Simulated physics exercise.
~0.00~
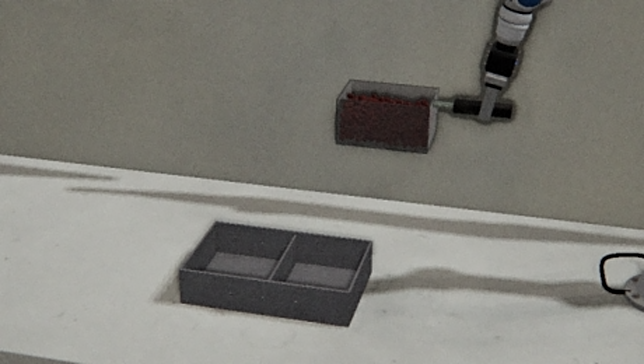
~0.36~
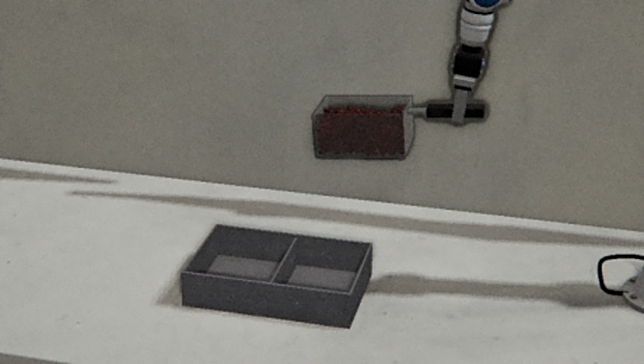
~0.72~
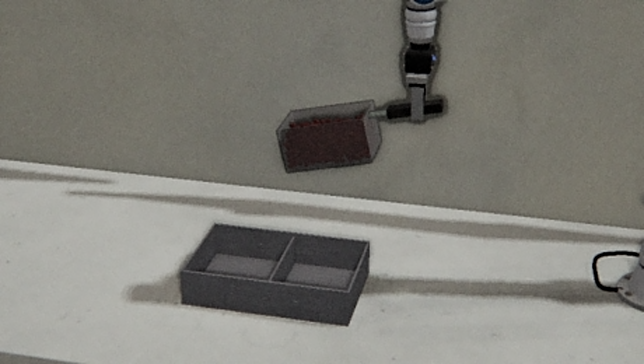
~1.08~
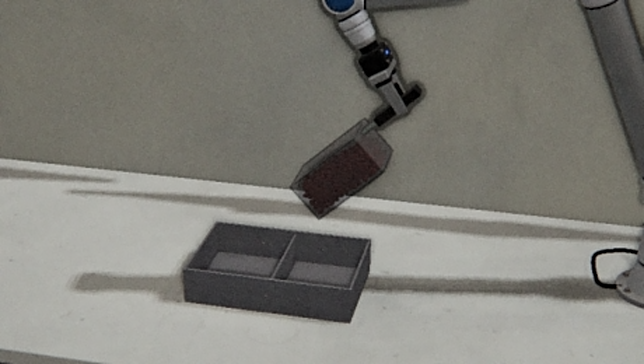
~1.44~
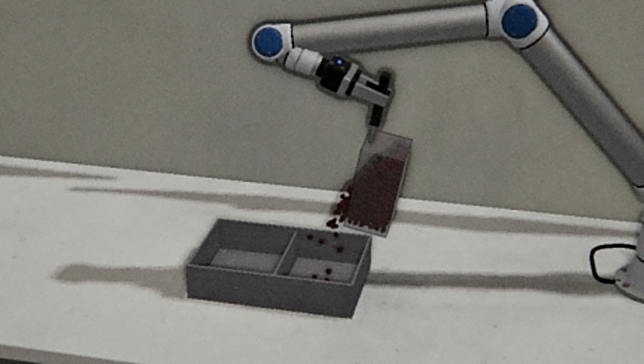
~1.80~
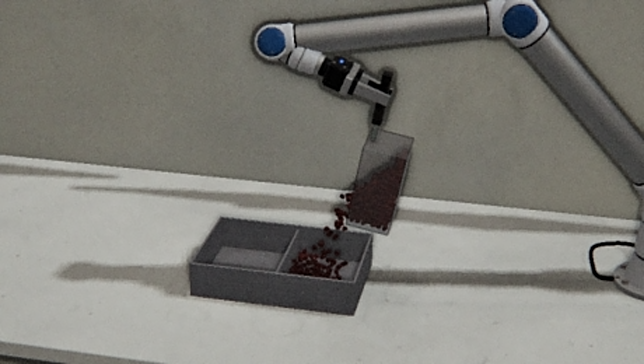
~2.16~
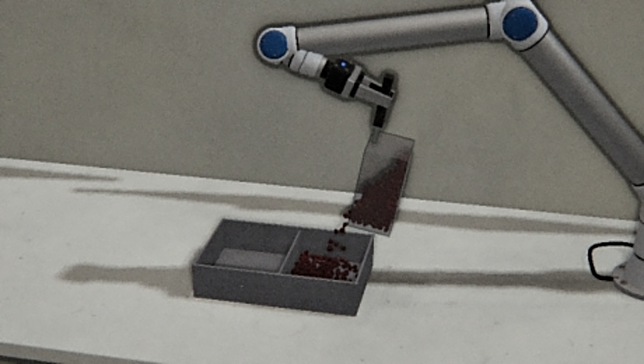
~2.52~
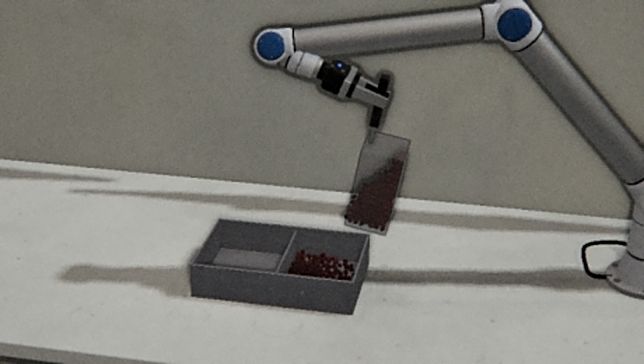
Robot arm tipping a clear box and pouring dark red beans into the right compartment of a grey crate, leaving the left empty.
